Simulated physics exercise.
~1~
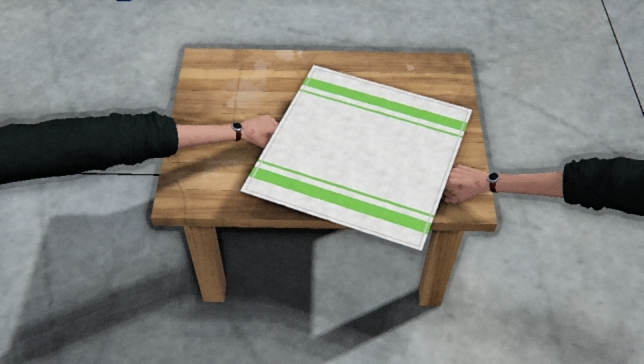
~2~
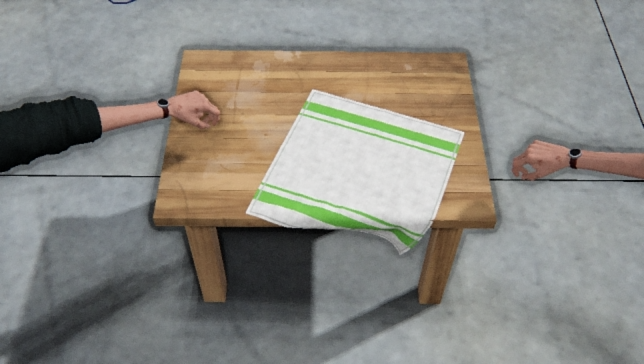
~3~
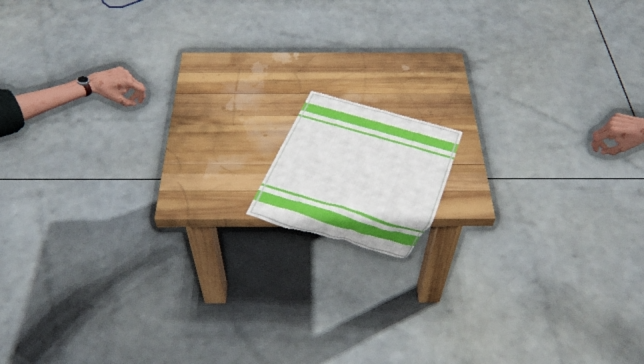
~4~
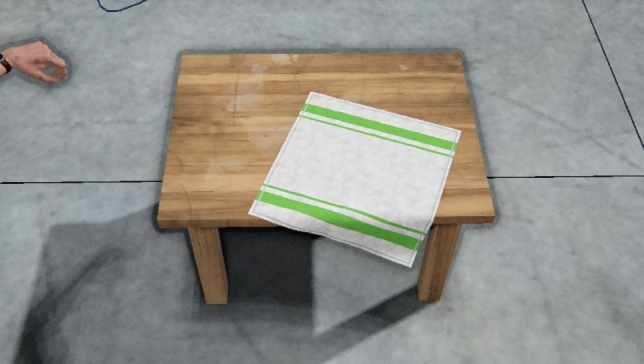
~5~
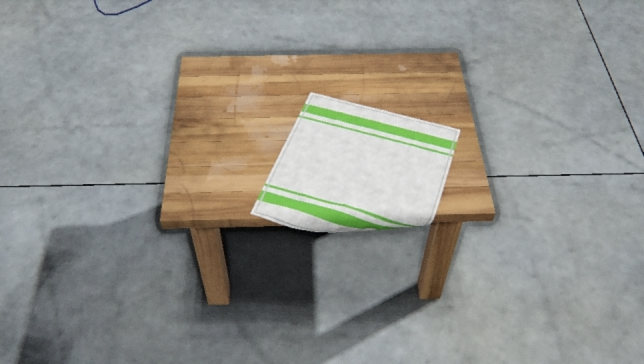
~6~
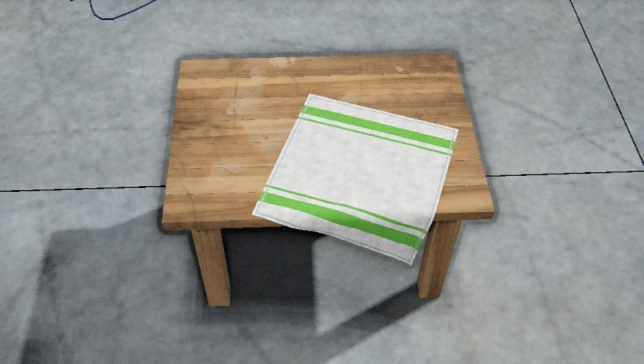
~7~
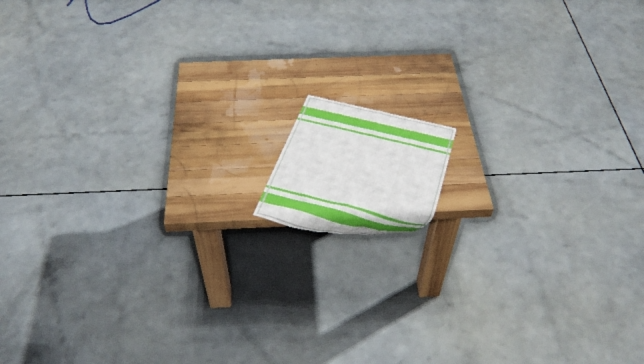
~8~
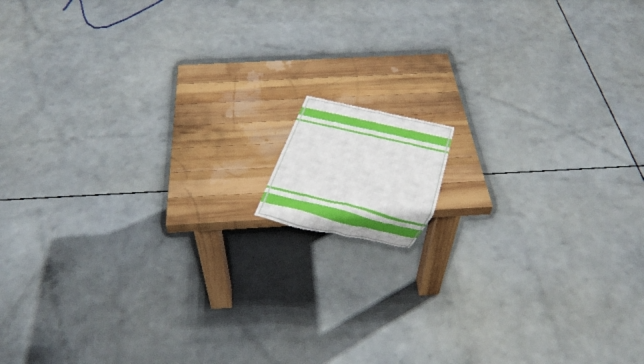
On a wooden table, two hands release a tea towel, whose overhanging edge flaps while it stays put.
